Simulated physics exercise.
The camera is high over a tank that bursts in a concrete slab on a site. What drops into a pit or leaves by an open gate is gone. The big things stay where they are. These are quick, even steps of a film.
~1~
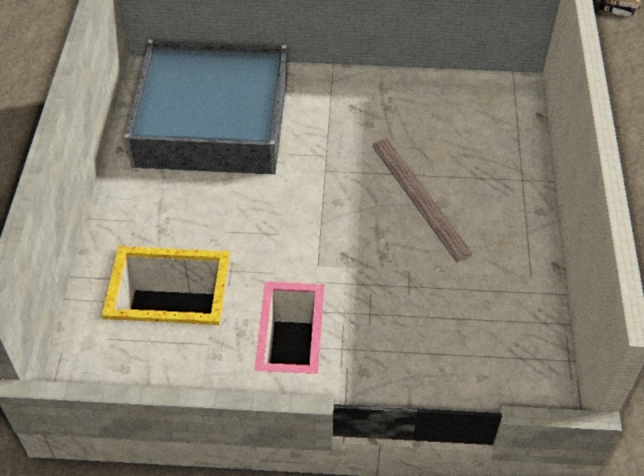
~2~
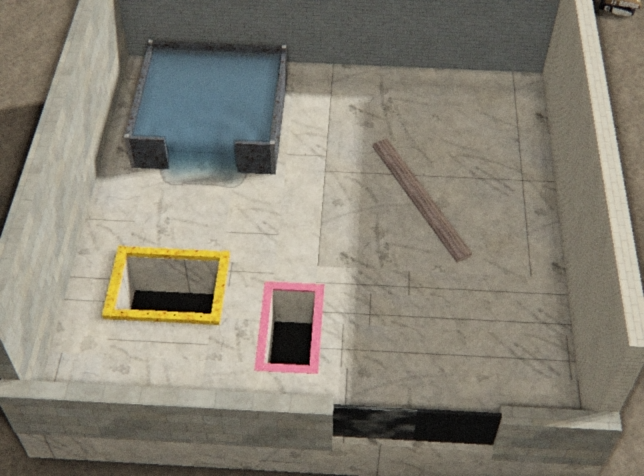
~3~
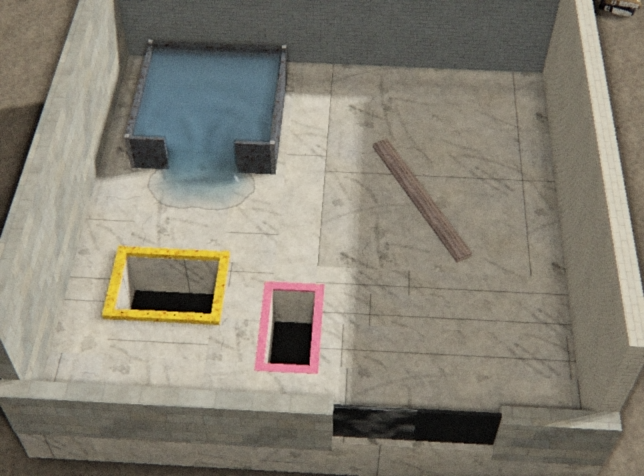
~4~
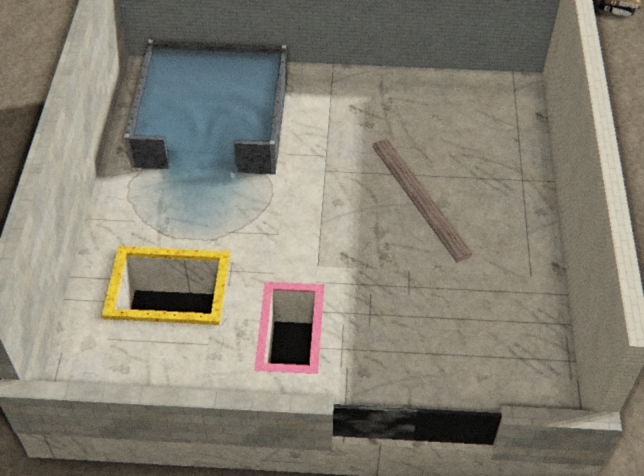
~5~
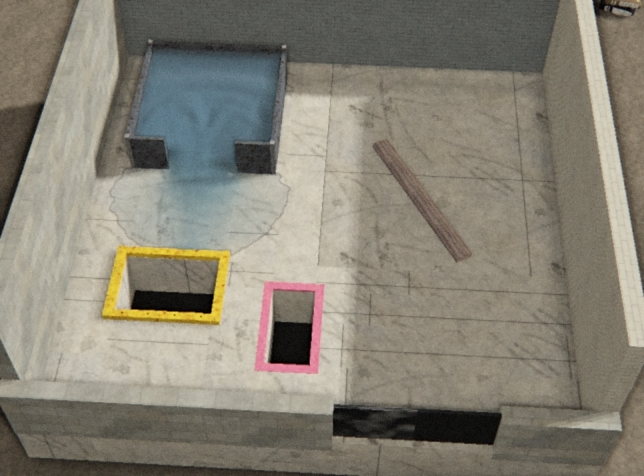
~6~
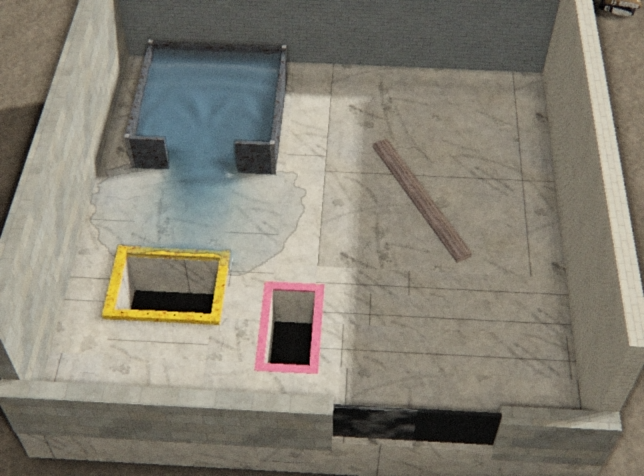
Blue water pours from a gap in the front wall of a dark-rimmed tank at the back left of a pale, walled concrete slab, seen from high above by a still camera. A yellow-framed pit and a smaller pink-framed pit lie nearer, with a brown plank on the right and a dark opening in the front wall. The tank starts whole, then its front opens and water spreads forward and sideways, reaching the yellow frame.
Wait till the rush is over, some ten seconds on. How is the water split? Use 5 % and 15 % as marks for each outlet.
One by one: The gate takes less than 5 %; the yellow pit takes more than 15 %; the pink pit takes more than 15 %.
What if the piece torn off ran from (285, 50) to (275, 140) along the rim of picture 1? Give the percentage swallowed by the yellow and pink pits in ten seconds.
Parts in a hundred: Yellow 0, pink 14.
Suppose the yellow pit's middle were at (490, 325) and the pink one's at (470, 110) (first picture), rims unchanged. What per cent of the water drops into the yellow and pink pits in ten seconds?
Per cent: Yellow 4, pink 0.
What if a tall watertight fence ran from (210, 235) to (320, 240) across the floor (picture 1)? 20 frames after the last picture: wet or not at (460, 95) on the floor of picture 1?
Verdict: Free of water.
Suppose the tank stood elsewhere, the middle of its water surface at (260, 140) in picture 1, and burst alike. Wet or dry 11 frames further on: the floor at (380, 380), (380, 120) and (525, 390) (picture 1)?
In turn: Awash, free of water, free of water.
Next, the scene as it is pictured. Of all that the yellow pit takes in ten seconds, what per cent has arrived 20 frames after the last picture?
Roughly 80 per cent.
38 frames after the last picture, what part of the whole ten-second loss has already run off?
Near 85 in a hundred.
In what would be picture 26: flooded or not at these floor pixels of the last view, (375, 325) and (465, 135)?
In that order: Flooded, no water.
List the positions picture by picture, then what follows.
In the first frame, the tank at (209, 94) is whole and still.
In the second frame, water pours out at (203, 161) and has run to (240, 176).
In the third frame, water pours out at (203, 161) and has run to (161, 197).
In the fourth frame, the front is at (215, 234), out from the gap at (203, 161).
In the fifth frame, the front is at (220, 255), out from the gap at (203, 161).
In the sixth frame, water pours out at (203, 160) and has run to (240, 269).
A moment on, water covers 15 % of the floor; the gate 0 %, the yellow pit 6 %, the pink pit 1 %.
Next, water covers 25 % of the floor; the gate 0 %, the yellow pit 14 %, the pink pit 4 %.
Then, water covers 30 % of the floor; the gate 0 %, the yellow pit 20 %, the pink pit 8 %.
Later, water covers 50 % of the floor; the gate 0 %, the yellow pit 24 %, the pink pit 13 %.
In the end, water covers 65 % of the floor; the gate 0 %, the yellow pit 25 %, the pink pit 19 %.
